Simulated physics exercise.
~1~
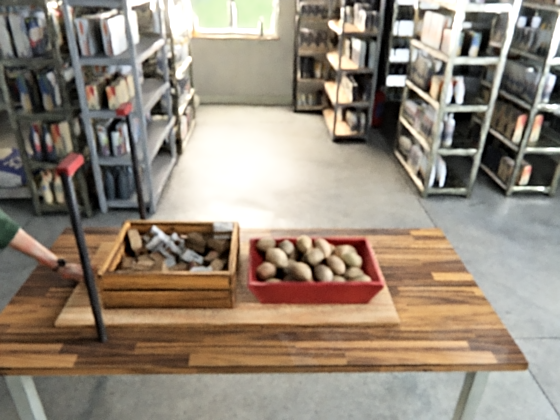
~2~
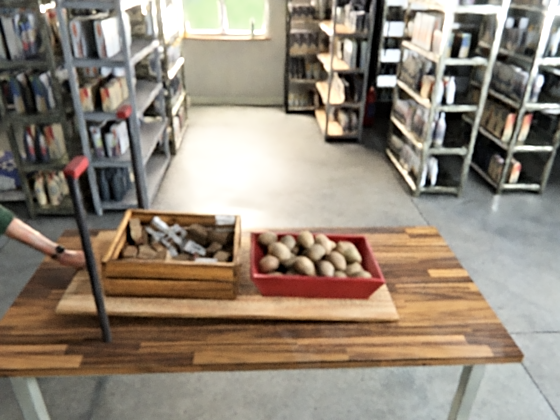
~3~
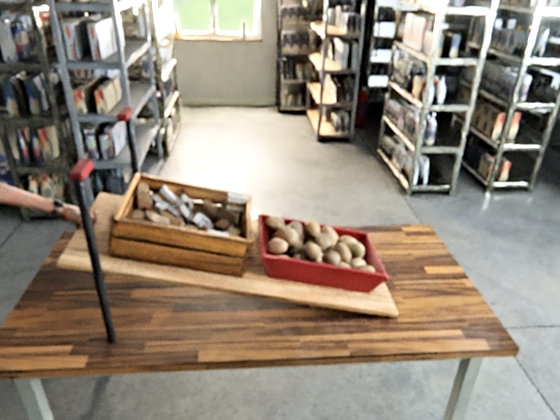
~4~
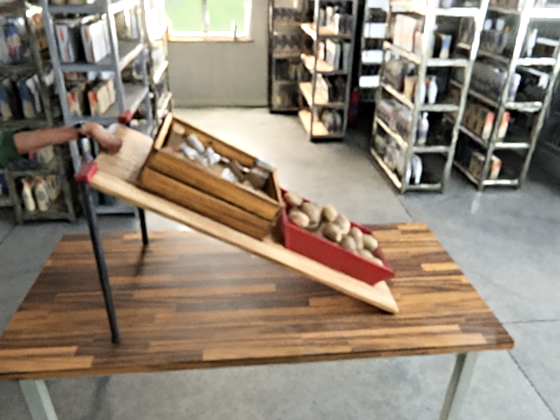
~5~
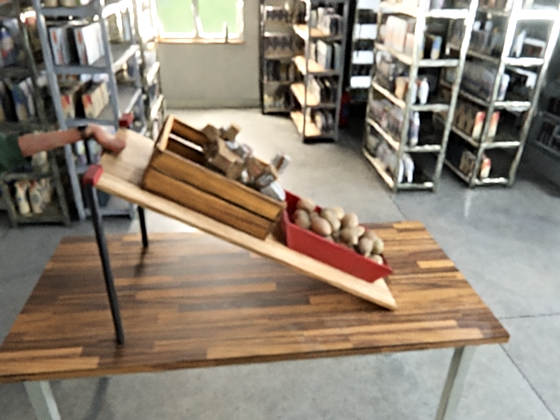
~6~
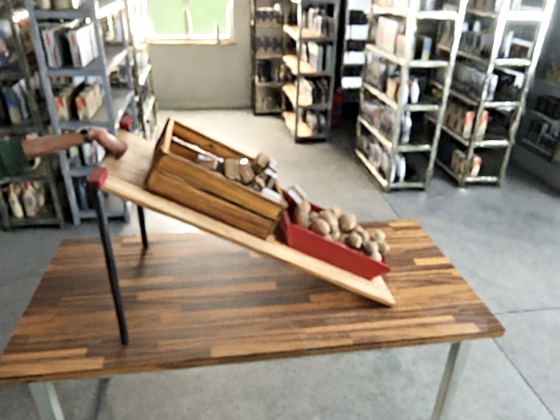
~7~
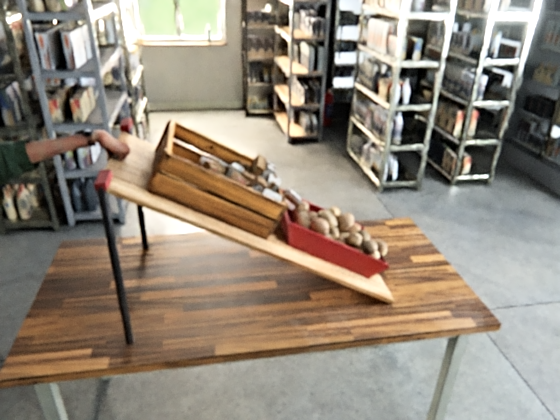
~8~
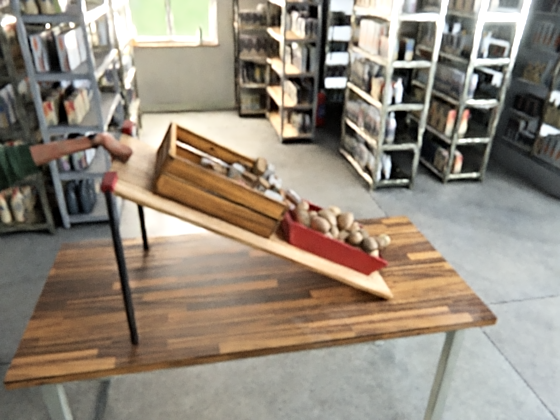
A red tray of potatoes and a wooden tray of little parcels sit side by side on a pale board, on a striped wooden table in a room lined with bookshelves, seen from slightly above. A hand at the left grips the board's end beside dark, red-topped posts. It jerks that end upward, tipping the board and both trays down to the right until the slope stops steeply. The parcels slide and tumble towards the wooden tray's lower end, and the potatoes bunch rightward. The board stays tilted, hand still on it, with nearly everything still in the trays.
